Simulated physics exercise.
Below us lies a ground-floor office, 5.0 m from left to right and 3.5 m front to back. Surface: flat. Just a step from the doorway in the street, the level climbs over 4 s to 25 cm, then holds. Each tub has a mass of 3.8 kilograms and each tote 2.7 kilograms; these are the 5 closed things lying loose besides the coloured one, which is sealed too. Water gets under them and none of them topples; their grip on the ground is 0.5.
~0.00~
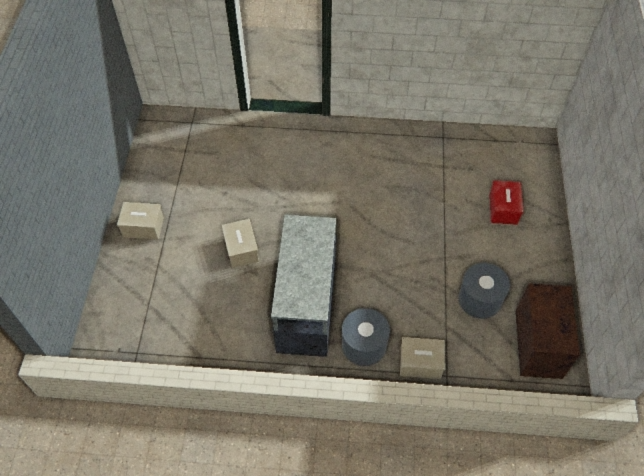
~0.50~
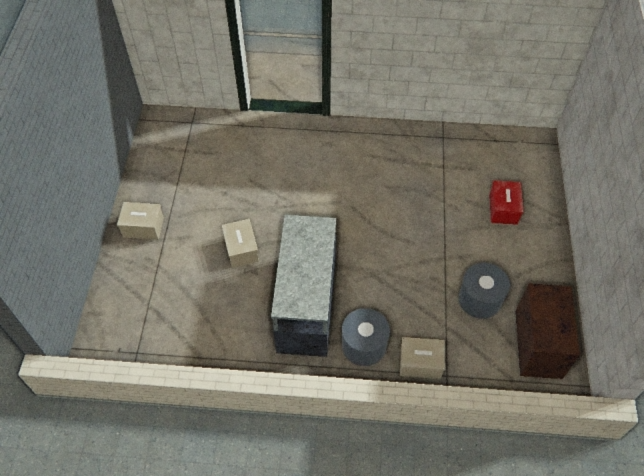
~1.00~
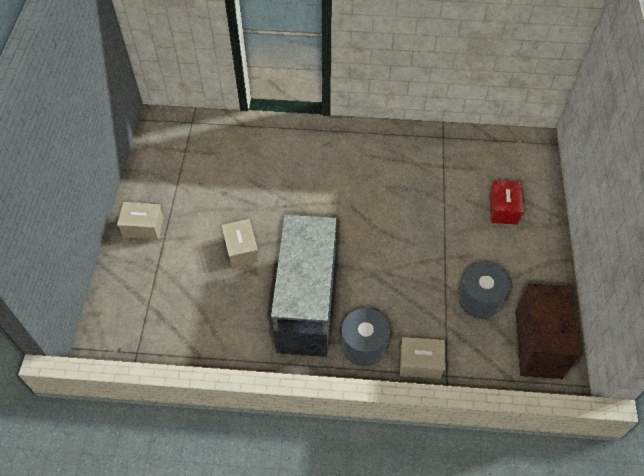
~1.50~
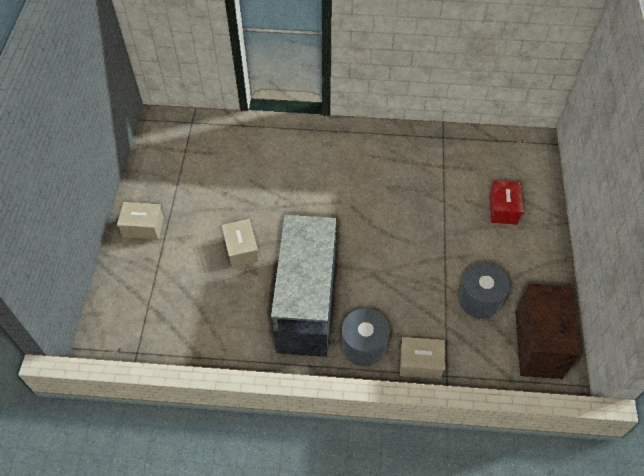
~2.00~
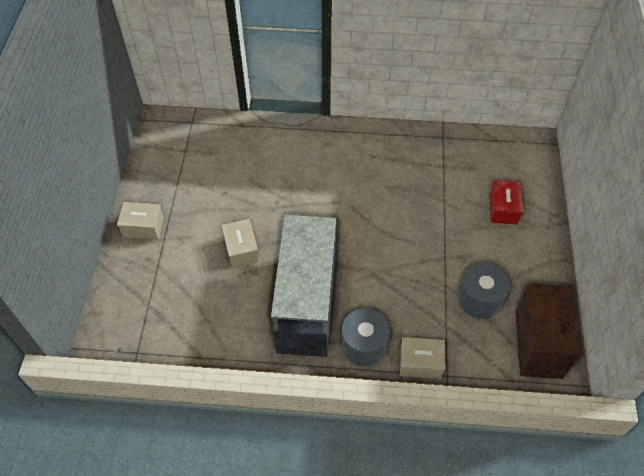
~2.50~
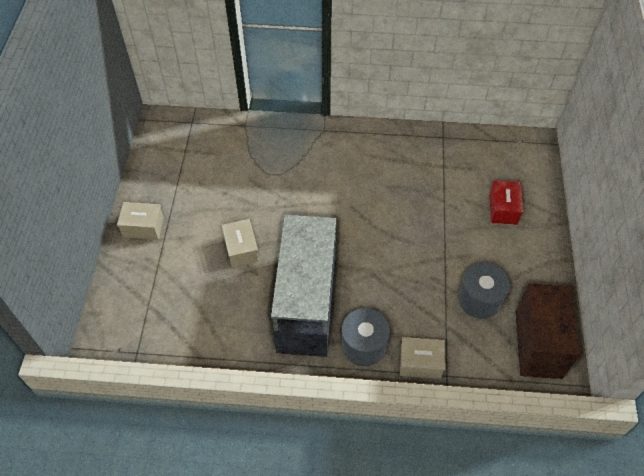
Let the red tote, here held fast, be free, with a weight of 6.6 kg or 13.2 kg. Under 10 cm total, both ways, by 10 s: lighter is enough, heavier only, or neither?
Lighter.
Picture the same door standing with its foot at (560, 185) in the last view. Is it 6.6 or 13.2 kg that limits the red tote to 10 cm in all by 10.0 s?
Then no mass works.
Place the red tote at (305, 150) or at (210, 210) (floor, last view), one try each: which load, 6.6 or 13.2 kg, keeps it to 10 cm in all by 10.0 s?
First try none suffices, second try none suffices.
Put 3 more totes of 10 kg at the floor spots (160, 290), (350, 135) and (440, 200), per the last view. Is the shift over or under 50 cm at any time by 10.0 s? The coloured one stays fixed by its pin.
Result, in order - falls shy; falls shy; falls shy.
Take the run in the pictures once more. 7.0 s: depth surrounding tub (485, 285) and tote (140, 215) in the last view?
First about 4 cm, second about 14 cm.
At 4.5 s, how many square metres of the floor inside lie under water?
Somewhere around 8.5 m2, roughly.
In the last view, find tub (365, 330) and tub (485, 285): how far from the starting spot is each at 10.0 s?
The first is 60 cm from its start, the second 30 cm.
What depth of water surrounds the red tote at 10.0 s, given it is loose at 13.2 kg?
About 4 cm.
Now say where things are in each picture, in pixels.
The first frame shows the red tote at (508, 196) rests on the ground; 0.0 m2 under water; 0 of 6 have shifted.
The second frame shows the red tote at (508, 196) rests on the ground; 0.0 m2 under water; 0 of 6 have shifted.
The third frame shows the red tote at (508, 196) rests on the ground; 0.0 m2 under water; 0 of 6 have shifted.
The fourth frame shows the red tote at (508, 196), on the bottom; water covers 0.0 m2; 0 of 6 have shifted.
The fifth frame shows the red tote at (508, 196) rests on the ground; 0.1 m2 under water; 0 of 6 have shifted.
The sixth frame shows the red tote at (508, 196), on the bottom; 0.6 m2 under water; 0 of 6 have shifted.
After 3.5 s the red tote would be 0 cm from its start with 6.6 kg and 0 cm from its start with 13.2 kg; 0 cm of water round it then.
After 4.5 s the red tote would be 0 cm from its start with 6.6 kg and 0 cm from its start with 13.2 kg; 0 cm of water round it then.
After 7.0 s the red tote would be 0 cm from its start with 6.6 kg and 0 cm from its start with 13.2 kg; 1 cm of water round it then.
After 10.0 s the red tote would be 0 cm from its start with 6.6 kg and 0 cm from its start with 13.2 kg; 4 cm of water round it then.
